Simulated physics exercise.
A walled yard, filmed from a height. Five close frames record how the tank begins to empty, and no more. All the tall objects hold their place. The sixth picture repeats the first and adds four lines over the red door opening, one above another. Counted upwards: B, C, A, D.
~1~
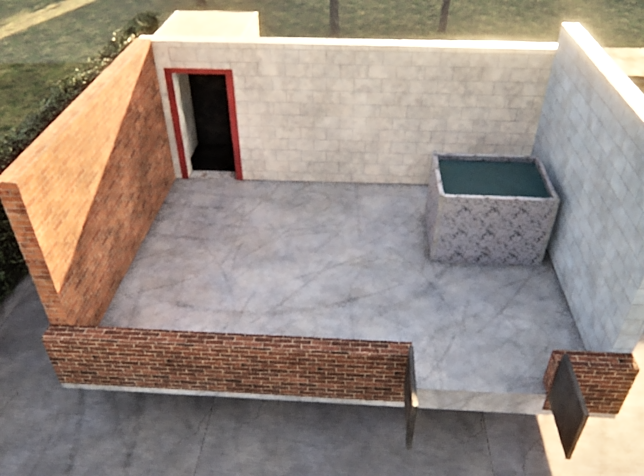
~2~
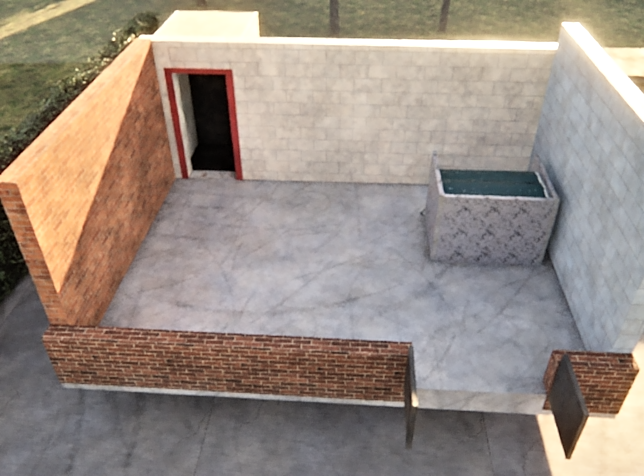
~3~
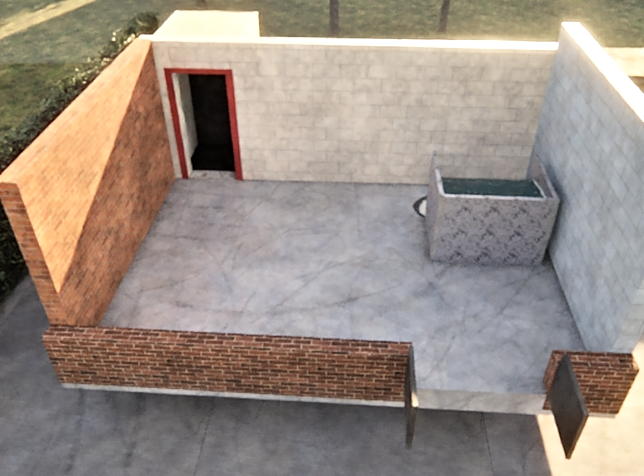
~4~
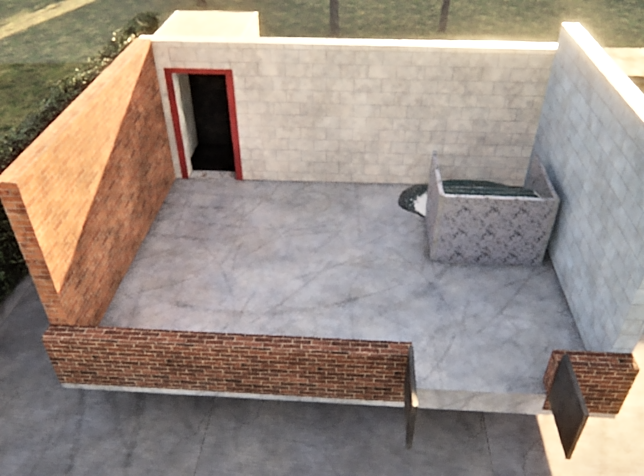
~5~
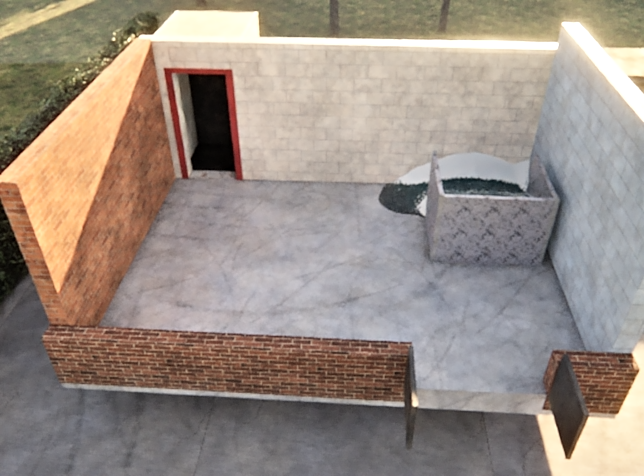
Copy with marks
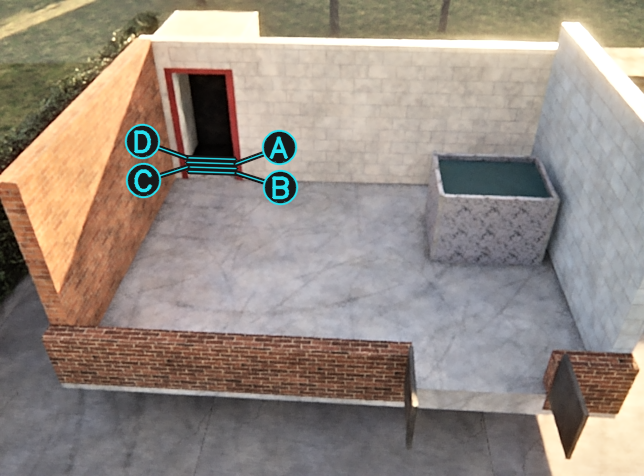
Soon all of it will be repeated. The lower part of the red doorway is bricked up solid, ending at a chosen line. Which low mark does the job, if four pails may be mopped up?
Take B.
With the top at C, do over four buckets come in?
No.
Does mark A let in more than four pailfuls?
No, that is safe.
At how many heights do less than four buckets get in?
All four.
In cyan, A at (211, 163); B at (212, 172); C at (211, 167); D at (210, 158); from the bottom up B, C, A, D.
With A, nothing gets over.
With B, a splash gets over, under a bucket.
With C, nothing gets over.
With D, nothing gets over.
